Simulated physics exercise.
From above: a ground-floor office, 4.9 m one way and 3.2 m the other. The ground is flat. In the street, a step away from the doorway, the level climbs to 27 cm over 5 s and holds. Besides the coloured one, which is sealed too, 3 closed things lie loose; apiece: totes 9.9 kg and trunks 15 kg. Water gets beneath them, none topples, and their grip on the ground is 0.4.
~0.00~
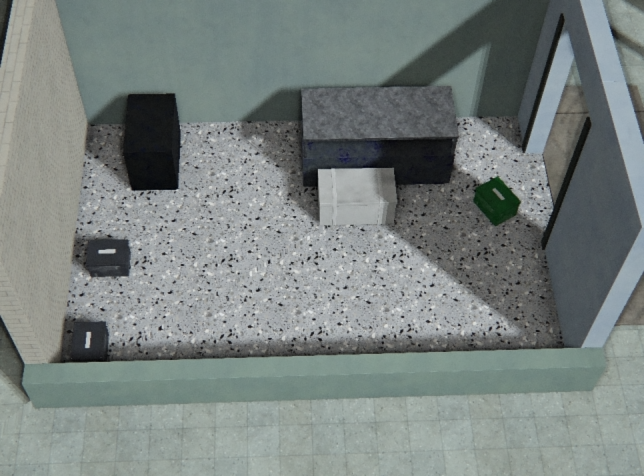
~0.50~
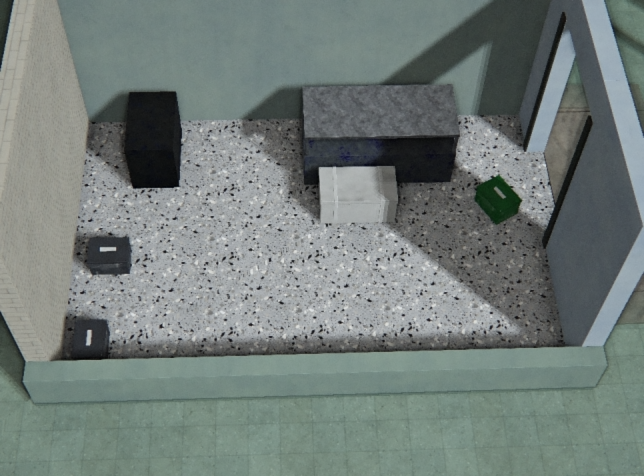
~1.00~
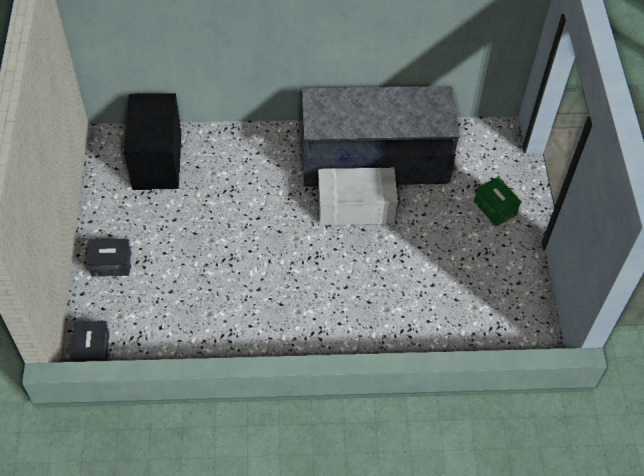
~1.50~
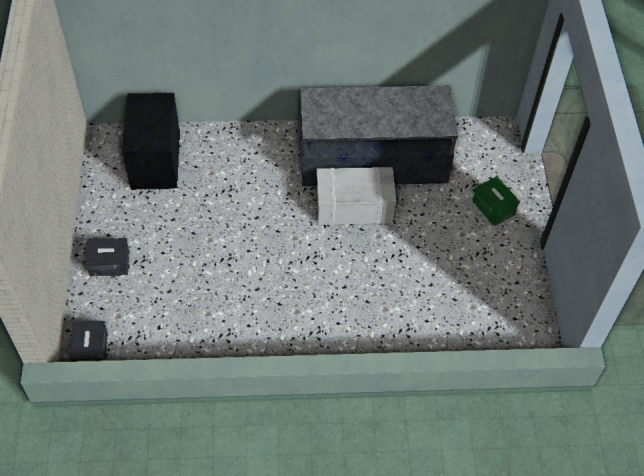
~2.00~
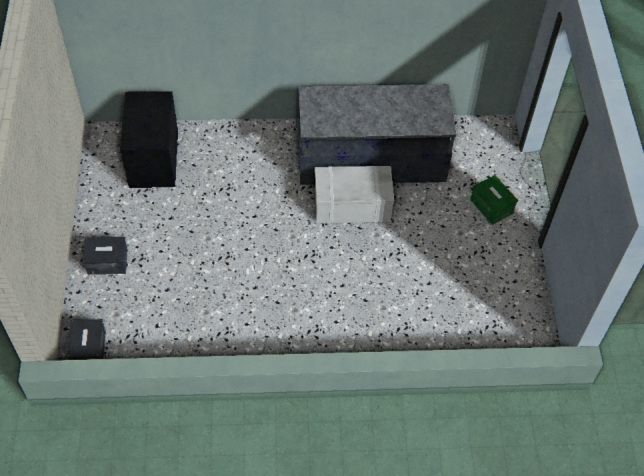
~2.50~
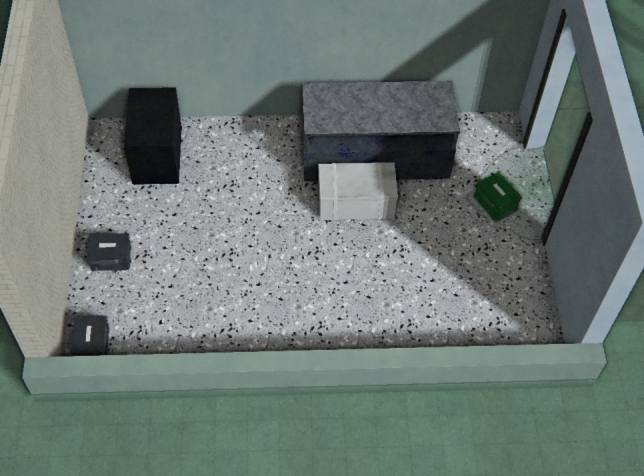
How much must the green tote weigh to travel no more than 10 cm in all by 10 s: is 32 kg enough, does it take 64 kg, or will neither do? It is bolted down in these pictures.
Verdict: Only the larger load is enough.
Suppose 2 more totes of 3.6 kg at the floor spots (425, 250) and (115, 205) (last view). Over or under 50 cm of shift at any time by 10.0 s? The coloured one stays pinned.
In that order: Over, over.
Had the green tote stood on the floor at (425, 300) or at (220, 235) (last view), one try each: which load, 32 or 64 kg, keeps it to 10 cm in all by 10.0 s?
In that order: The smaller is enough; the smaller is enough.
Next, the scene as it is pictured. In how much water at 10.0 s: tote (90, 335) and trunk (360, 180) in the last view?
Roughly 13 and 5 cm.
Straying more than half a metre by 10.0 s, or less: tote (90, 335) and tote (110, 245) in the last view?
In that order: Past it, more.
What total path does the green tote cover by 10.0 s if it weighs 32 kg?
About 140 cm.
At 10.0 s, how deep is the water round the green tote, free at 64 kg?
About 15 cm.
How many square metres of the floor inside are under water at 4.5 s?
About 5.0 m2.
After 3.5 s the green tote would be 0 cm from its start with 32 kg and 0 cm from its start with 64 kg; 7 cm of water round it then.
After 4.5 s the green tote would be 3 cm from its start with 32 kg and 0 cm from its start with 64 kg; 9 cm of water round it then.
After 7.0 s the green tote would be 96 cm from its start with 32 kg and 0 cm from its start with 64 kg; 14 cm of water round it then.
After 10.0 s the green tote would be 146 cm from its start with 32 kg and 0 cm from its start with 64 kg; 15 cm of water round it then.
